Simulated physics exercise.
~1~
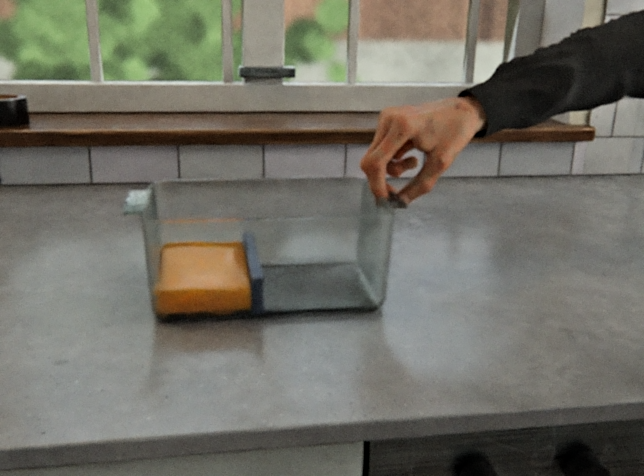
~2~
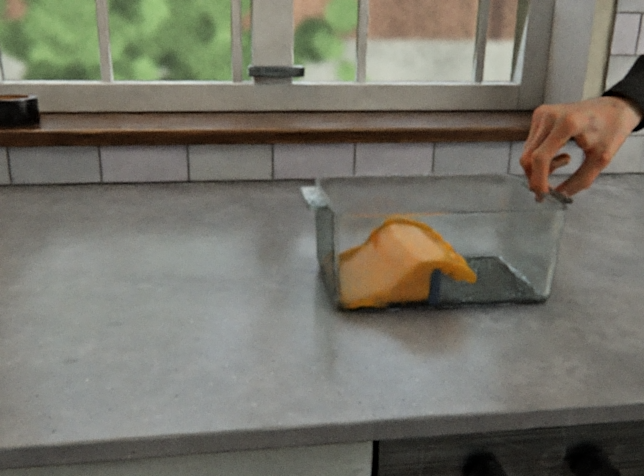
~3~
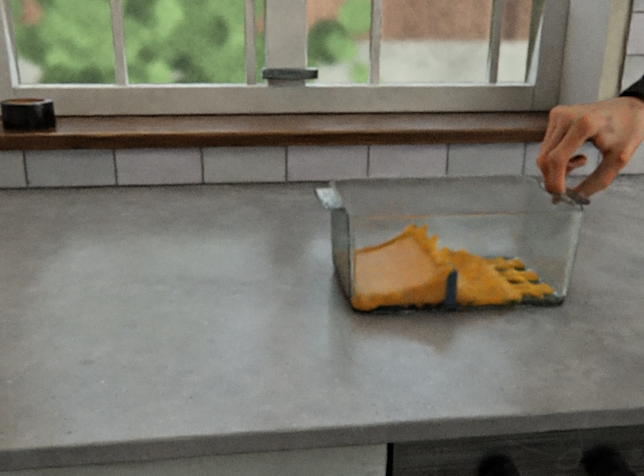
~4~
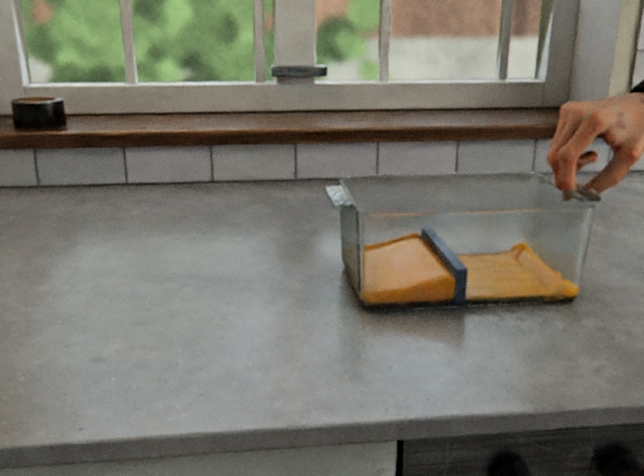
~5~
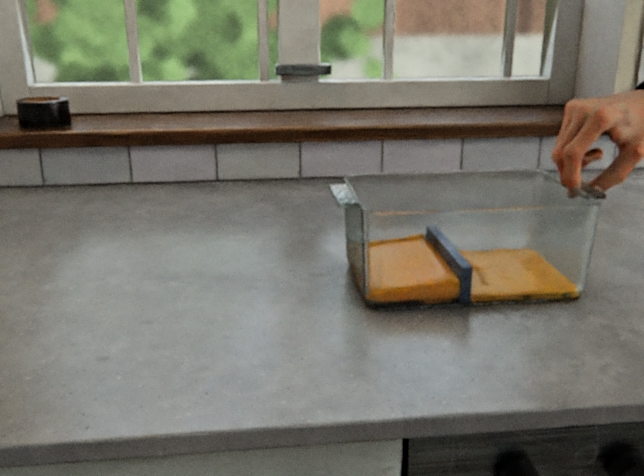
Orange juice surging over the divider of a clear box as a hand pulls it right, then settling in both parts.
